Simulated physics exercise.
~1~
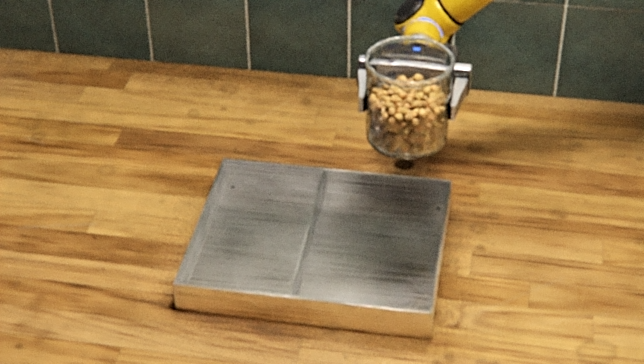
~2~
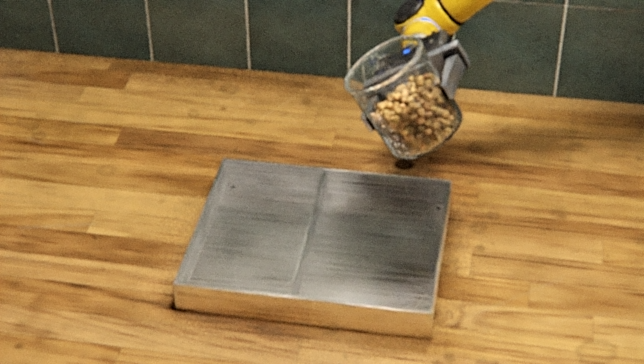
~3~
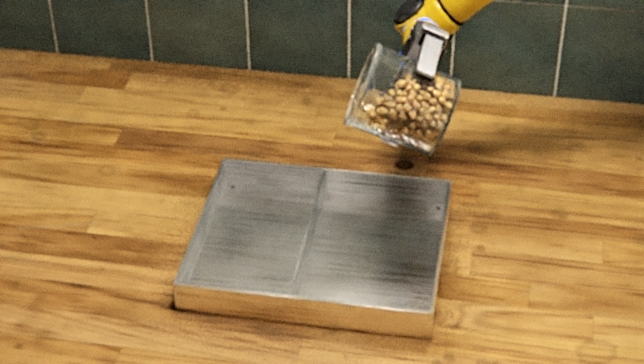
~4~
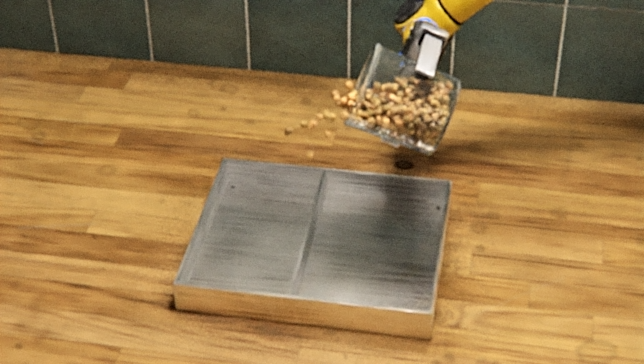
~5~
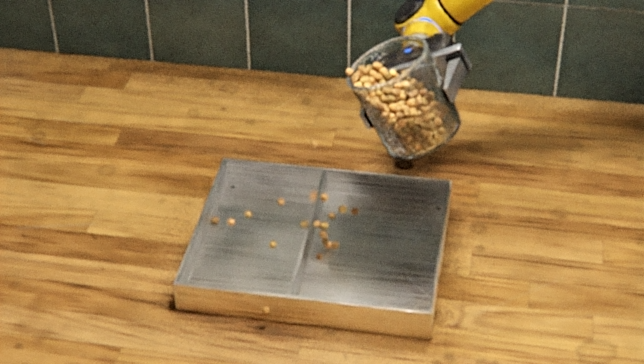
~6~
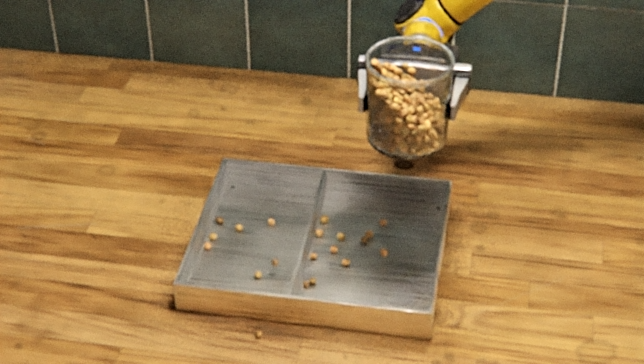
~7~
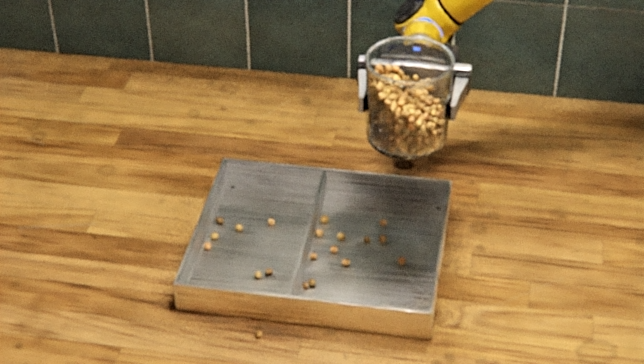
A yellow robot arm tips a clear tumbler, scatters some chickpeas across a metal tray, and rights it.
